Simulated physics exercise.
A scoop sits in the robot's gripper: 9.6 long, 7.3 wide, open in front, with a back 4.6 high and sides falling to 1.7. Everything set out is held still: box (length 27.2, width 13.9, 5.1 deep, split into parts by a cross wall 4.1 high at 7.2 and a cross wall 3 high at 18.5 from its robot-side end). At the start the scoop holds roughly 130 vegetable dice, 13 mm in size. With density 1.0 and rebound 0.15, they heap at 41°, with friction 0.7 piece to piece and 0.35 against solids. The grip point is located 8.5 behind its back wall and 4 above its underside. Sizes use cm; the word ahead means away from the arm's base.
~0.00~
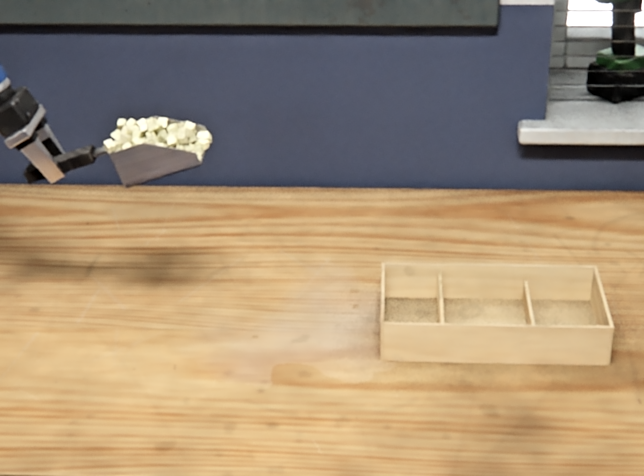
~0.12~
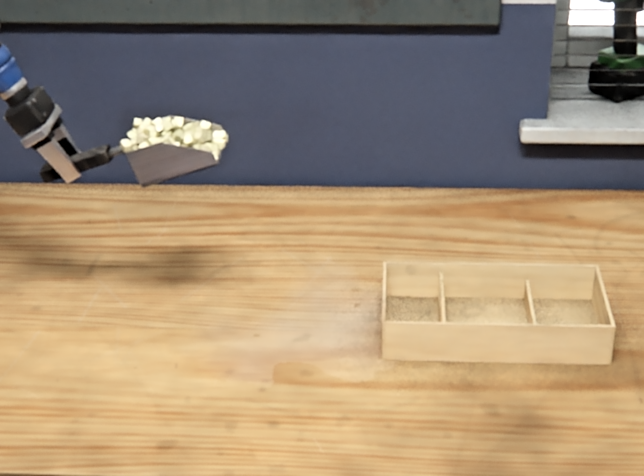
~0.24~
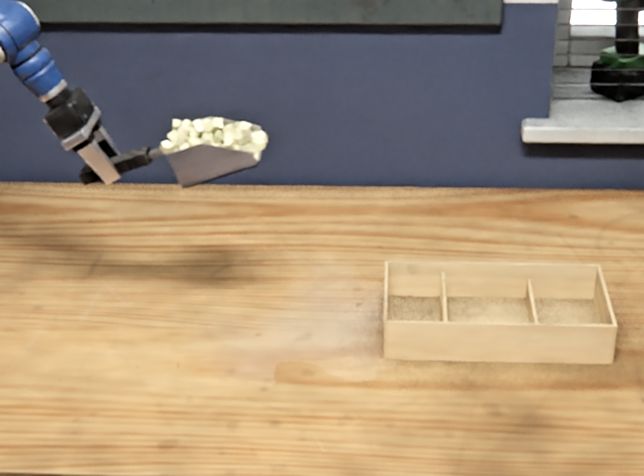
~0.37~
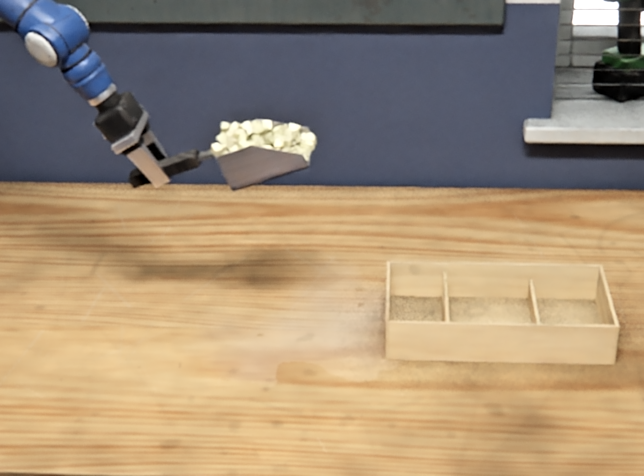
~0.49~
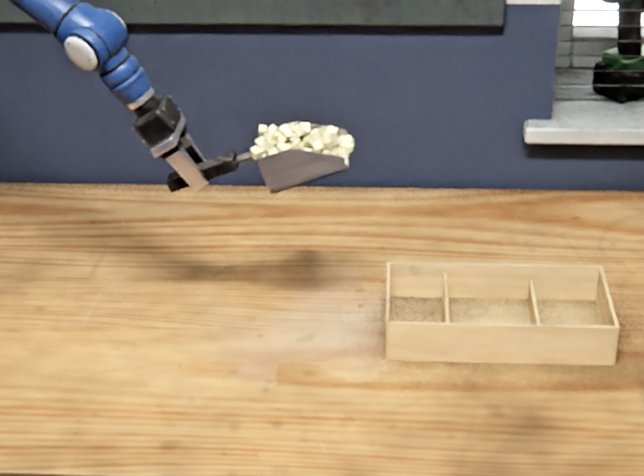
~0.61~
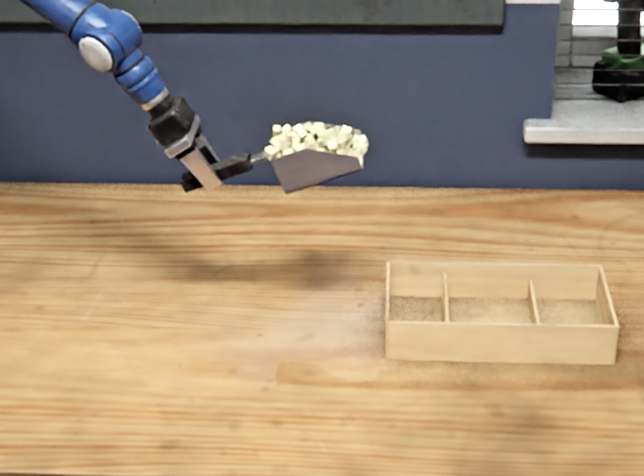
At the start, a scoop heaped with pale cubes hangs at the left above a wooden table, where a divided wooden box sits at the right. The blue and black robot arm carries the scoop steadily rightward, more of the arm coming into view, then slows near the middle with the heap still piled up.
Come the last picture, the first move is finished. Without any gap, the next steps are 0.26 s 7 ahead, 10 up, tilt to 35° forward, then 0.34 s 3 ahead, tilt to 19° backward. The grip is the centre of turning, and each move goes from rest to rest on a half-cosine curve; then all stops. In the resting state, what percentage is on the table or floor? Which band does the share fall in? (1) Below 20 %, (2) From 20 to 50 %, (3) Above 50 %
1.
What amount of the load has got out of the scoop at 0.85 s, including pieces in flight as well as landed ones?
Share out so far: Close to 25 %.
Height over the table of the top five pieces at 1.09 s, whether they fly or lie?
Around 30 cm, I reckon.
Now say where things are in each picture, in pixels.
Scoop floor at (161, 162), tilted 19° backward; upper third of the load around (152, 135), from x 110 to 205, top at y 125; 134 on the scoop, in the first picture.
Scoop floor at (177, 161), tilted 19° backward; upper third of the load around (168, 134), from x 125 to 220, top at y 120, in the second picture.
Scoop floor at (216, 162), tilted 20° backward; upper third of the load around (209, 136), from x 165 to 260, top at y 125, in the third picture.
Scoop floor at (265, 165), tilted 20° backward; upper third of the load around (258, 138), from x 215 to 310, top at y 125, in the fourth picture.
Scoop floor at (304, 167), tilted 21° backward; upper third of the load around (297, 141), from x 255 to 350, top at y 130, in the fifth picture.
Scoop floor at (318, 167), tilted 21° backward; upper third of the load around (312, 141), from x 270 to 365, top at y 130; 134 on the scoop, in the sixth picture.
After 0.85 s, tilted 34° forward, highest piece 26 above the table; 102 on the scoop, 2 in the robot-side part, 30 in flight or on a rim.
After 1.09 s, tilted 4° backward, highest piece 31 above the table; 47 in the robot-side part, 42 on the scoop, 15 in the middle part, 2 on the table or floor, 28 in flight or on a rim.
After 1.41 s, tilted 19° backward, highest piece 35 above the table; 47 in the robot-side part, 35 on the scoop, 28 in the middle part, 19 in the far-side part, 3 on the table or floor, 2 in flight or on a rim.
After 2.46 s, tilted 19° backward, highest piece 35 above the table; 47 in the robot-side part, 35 on the scoop, 29 in the middle part, 20 in the far-side part, 3 on the table or floor.
At rest, 47 in the robot-side part, 35 on the scoop, 29 in the middle part, 20 in the far-side part, 3 on the table or floor. That is 2 % on the table or floor.
